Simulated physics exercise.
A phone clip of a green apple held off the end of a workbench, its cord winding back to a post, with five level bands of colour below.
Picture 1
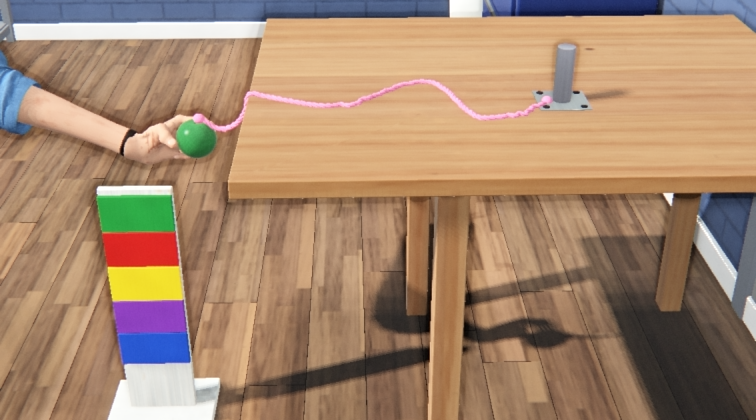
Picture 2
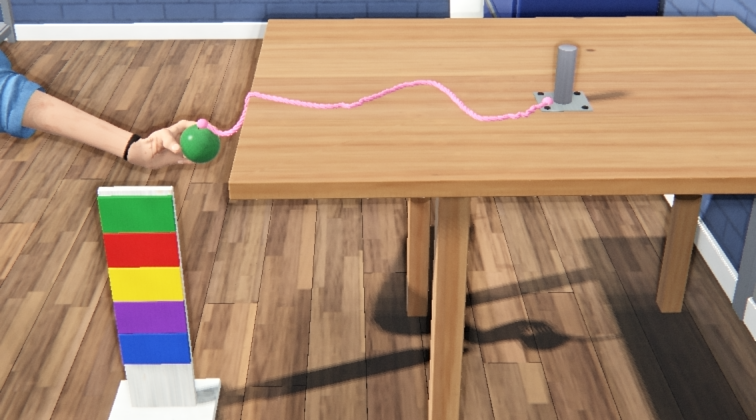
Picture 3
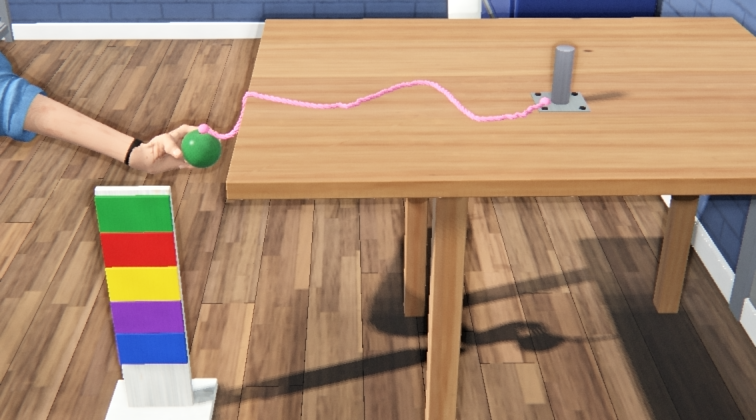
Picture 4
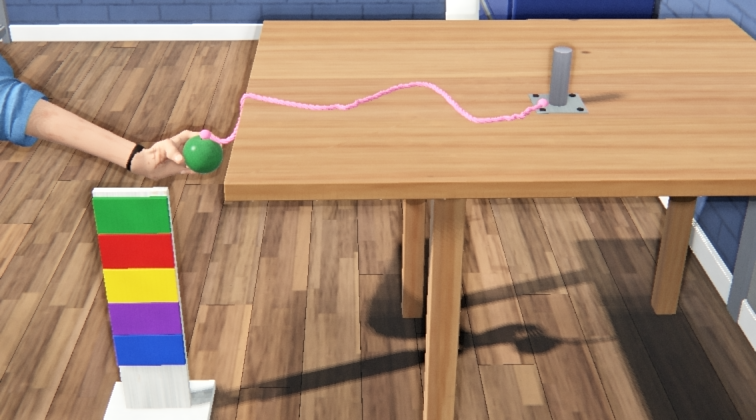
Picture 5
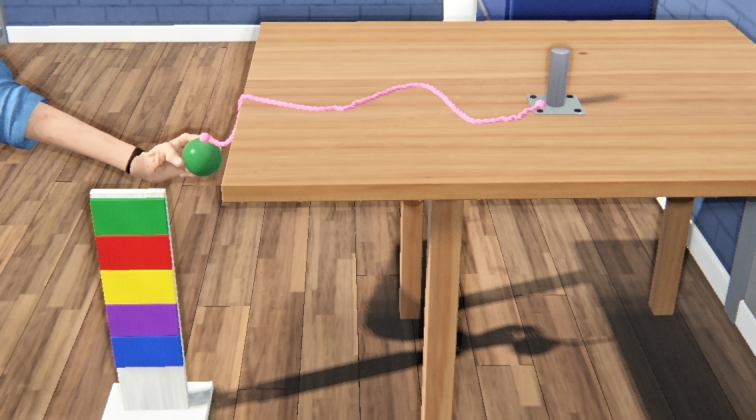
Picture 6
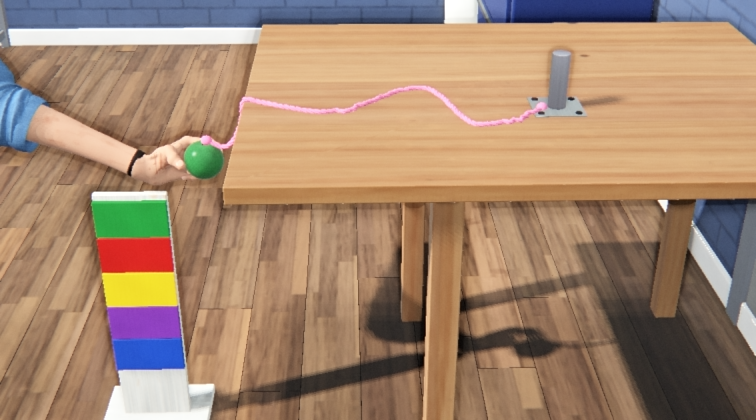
A hand reaching in from the left lowers a green ball slightly beside the left edge of a wooden table, in a plank-floored room seen from slightly above. A pink cord winds across the tabletop to a grey post, and a white stand below carries green, red, yellow, purple and blue bands. The cord barely shifts, while the camera drifts very slightly.
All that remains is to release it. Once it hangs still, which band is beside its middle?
Its middle rests at the yellow band.
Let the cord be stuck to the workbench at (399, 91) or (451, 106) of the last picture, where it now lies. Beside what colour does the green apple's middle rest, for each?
In that order: Green; red.
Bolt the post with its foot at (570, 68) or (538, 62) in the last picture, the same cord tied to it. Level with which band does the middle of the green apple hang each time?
Try by try: Red; yellow.
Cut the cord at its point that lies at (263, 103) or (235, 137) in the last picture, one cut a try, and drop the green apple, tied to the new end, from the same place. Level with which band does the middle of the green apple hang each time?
Taking them in turn: Green; red.
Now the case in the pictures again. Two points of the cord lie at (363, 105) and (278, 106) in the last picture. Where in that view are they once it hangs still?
The first at (255, 101), the second at (247, 182).
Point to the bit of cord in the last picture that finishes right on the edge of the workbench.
The one at (355, 109).
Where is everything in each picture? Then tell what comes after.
The first picture shows green apple (196, 138); green (136, 215); red (141, 251); yellow (145, 285); purple (150, 318); blue (154, 349).
The second picture shows green apple (200, 144); cord through (527, 116) (461, 104) (413, 85) (349, 107) (265, 97).
The third picture shows green apple (201, 148).
The fourth picture shows green apple (203, 154); cord through (522, 117) (456, 106) (408, 86) (344, 108) (260, 98).
The fifth picture shows green apple (202, 157).
The sixth picture shows green apple (204, 160); cord through (521, 121) (455, 109) (407, 90) (343, 112) (259, 102).
A little later, apple near (219, 275); level with yellow.
Next, apple near (285, 297); level with yellow.
Later still, apple near (246, 295); level with yellow.
When it is over, apple near (254, 297); level with yellow. The yellow one.
